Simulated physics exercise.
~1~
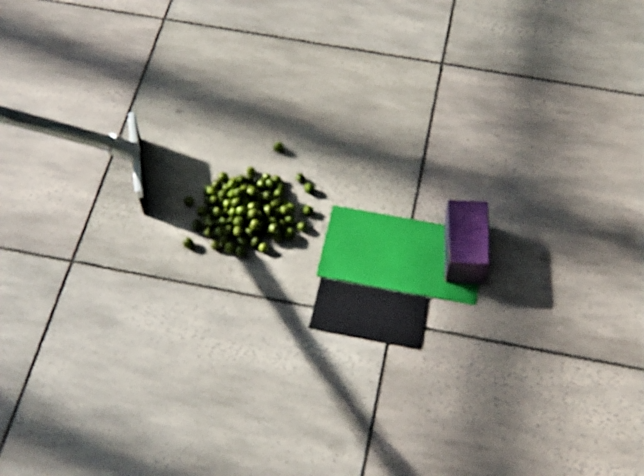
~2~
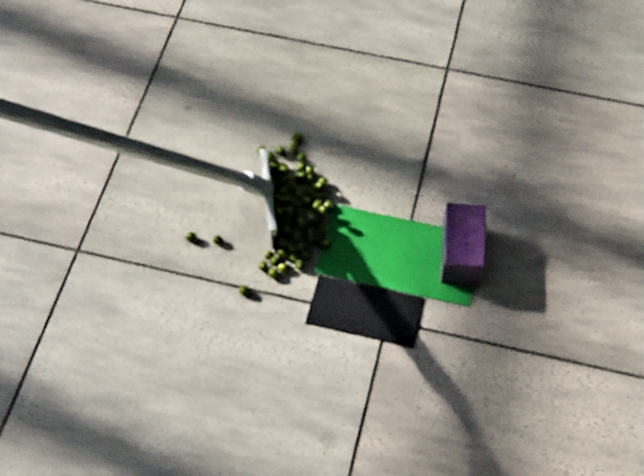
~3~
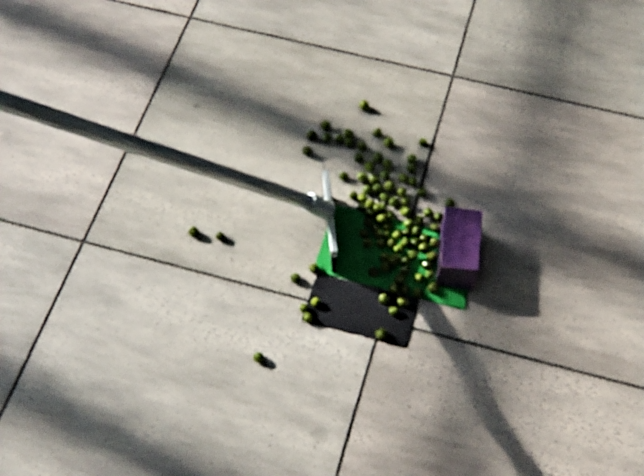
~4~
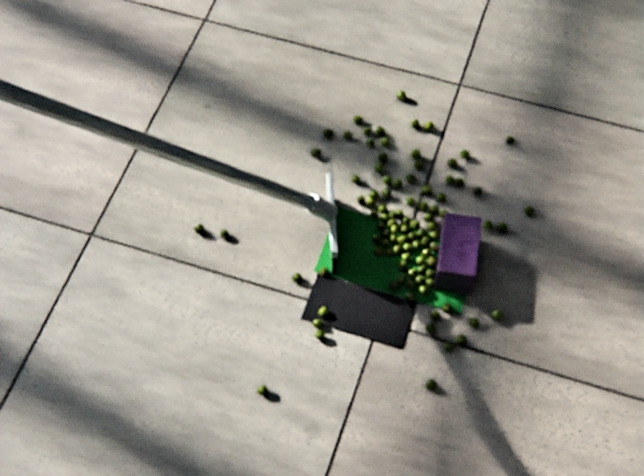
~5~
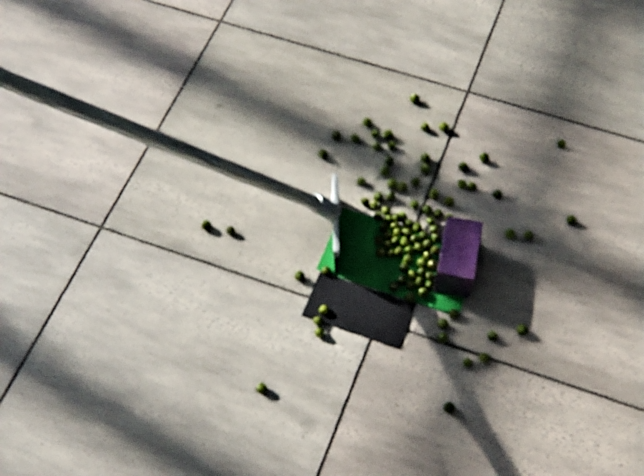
A squeegee pushes green olives right over a green mat, scattering many beyond it.
